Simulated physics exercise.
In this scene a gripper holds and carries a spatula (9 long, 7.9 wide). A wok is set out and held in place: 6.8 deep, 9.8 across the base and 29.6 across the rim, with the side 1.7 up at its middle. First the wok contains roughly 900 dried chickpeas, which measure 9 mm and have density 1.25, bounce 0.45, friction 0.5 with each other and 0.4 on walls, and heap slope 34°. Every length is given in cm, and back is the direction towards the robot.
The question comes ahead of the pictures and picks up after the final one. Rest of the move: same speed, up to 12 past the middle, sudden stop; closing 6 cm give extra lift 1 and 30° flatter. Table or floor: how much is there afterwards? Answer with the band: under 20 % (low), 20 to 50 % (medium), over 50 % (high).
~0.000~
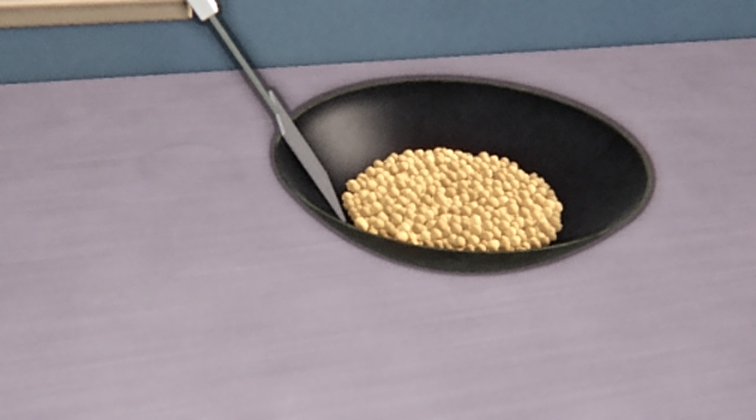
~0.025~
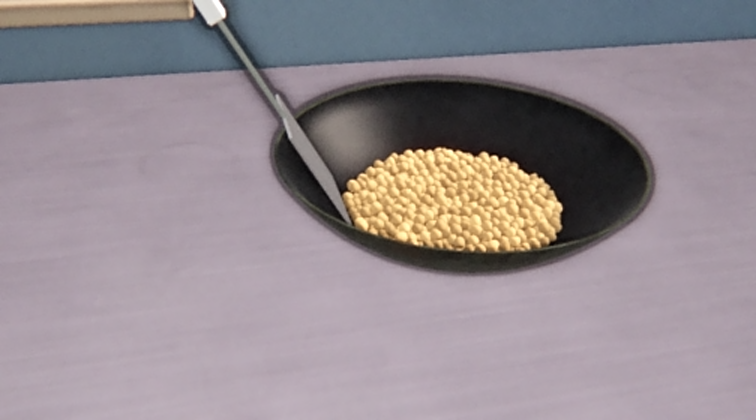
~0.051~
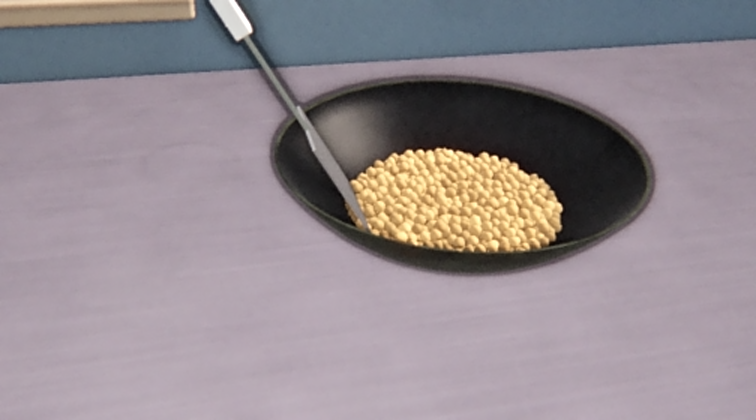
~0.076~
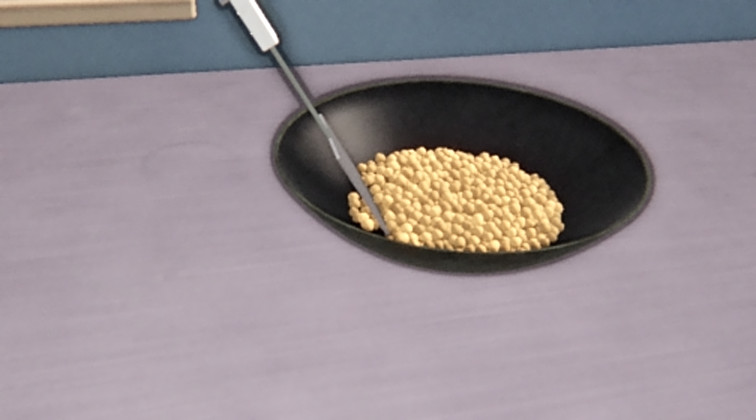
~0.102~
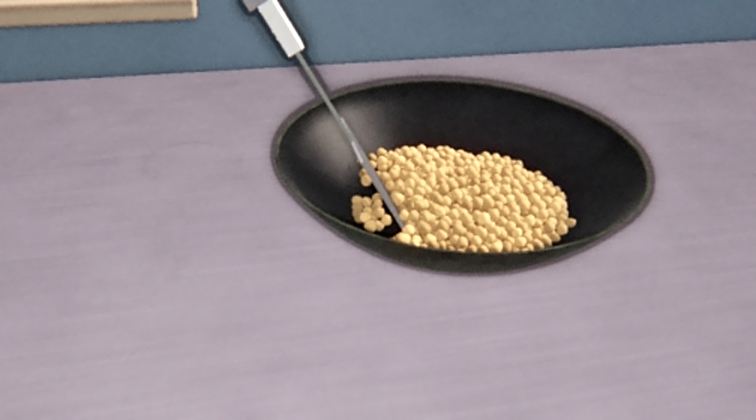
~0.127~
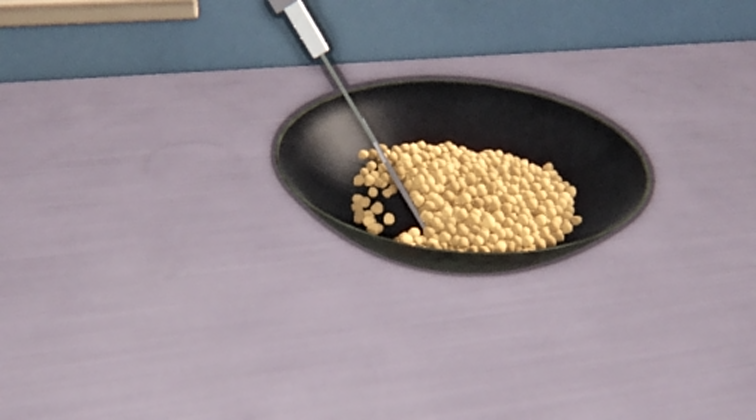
Medium, 20 to 50 %.
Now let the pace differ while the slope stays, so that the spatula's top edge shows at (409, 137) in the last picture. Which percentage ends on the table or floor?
Some 40 percent.
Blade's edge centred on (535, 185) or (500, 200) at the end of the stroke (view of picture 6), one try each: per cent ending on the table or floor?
Respectively some 0 and 0 percent end on the table or floor.
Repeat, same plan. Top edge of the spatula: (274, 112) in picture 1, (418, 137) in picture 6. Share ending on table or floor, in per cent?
Off the vessel, on the table or floor: Some 35 percent.
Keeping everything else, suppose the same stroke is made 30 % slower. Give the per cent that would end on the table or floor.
I'd reckon close to 20 per cent.
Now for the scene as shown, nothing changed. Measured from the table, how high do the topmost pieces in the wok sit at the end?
Roughly 5.5 centimetres.
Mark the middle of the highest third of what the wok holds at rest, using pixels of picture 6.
You'll find it at about (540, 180).
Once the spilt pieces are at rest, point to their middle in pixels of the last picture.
Near (675, 187) in the last picture.
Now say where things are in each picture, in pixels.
In the first picture, the spatula top edge at (276, 111), sloping 61°; upper third of the load around (455, 194), from x 350 to 555, top at y 155; 900 in the wok.
In the second picture, the spatula top edge at (283, 115), sloping 61°; upper third of the load around (455, 194), from x 350 to 555, top at y 155.
In the third picture, the spatula top edge at (306, 127), sloping 61°; upper third of the load around (454, 194), from x 350 to 555, top at y 155.
In the fourth picture, the spatula top edge at (328, 135), sloping 61°; upper third of the load around (454, 192), from x 355 to 560, top at y 155.
In the fifth picture, the spatula top edge at (351, 139), sloping 61°; upper third of the load around (462, 189), from x 355 to 570, top at y 150.
In the sixth picture, the spatula top edge at (373, 139), sloping 61°; upper third of the load around (478, 186), from x 355 to 575, top at y 145; 900 in the wok.
After 0.21 s, sloping 61°, highest piece 5 above the table; 900 in the wok.
After 0.29 s, sloping 52°, highest piece 8 above the table; 900 in the wok.
After 0.52 s, sloping 31°, highest piece 8 above the table; 639 in the wok, 214 on the table or floor, 47 on the blade or in flight.
After 1.57 s, sloping 31°, highest piece 5 above the table; 639 in the wok, 261 on the table or floor.
In the end, 639 in the wok, 261 on the table or floor. That is 29 % on the table or floor.
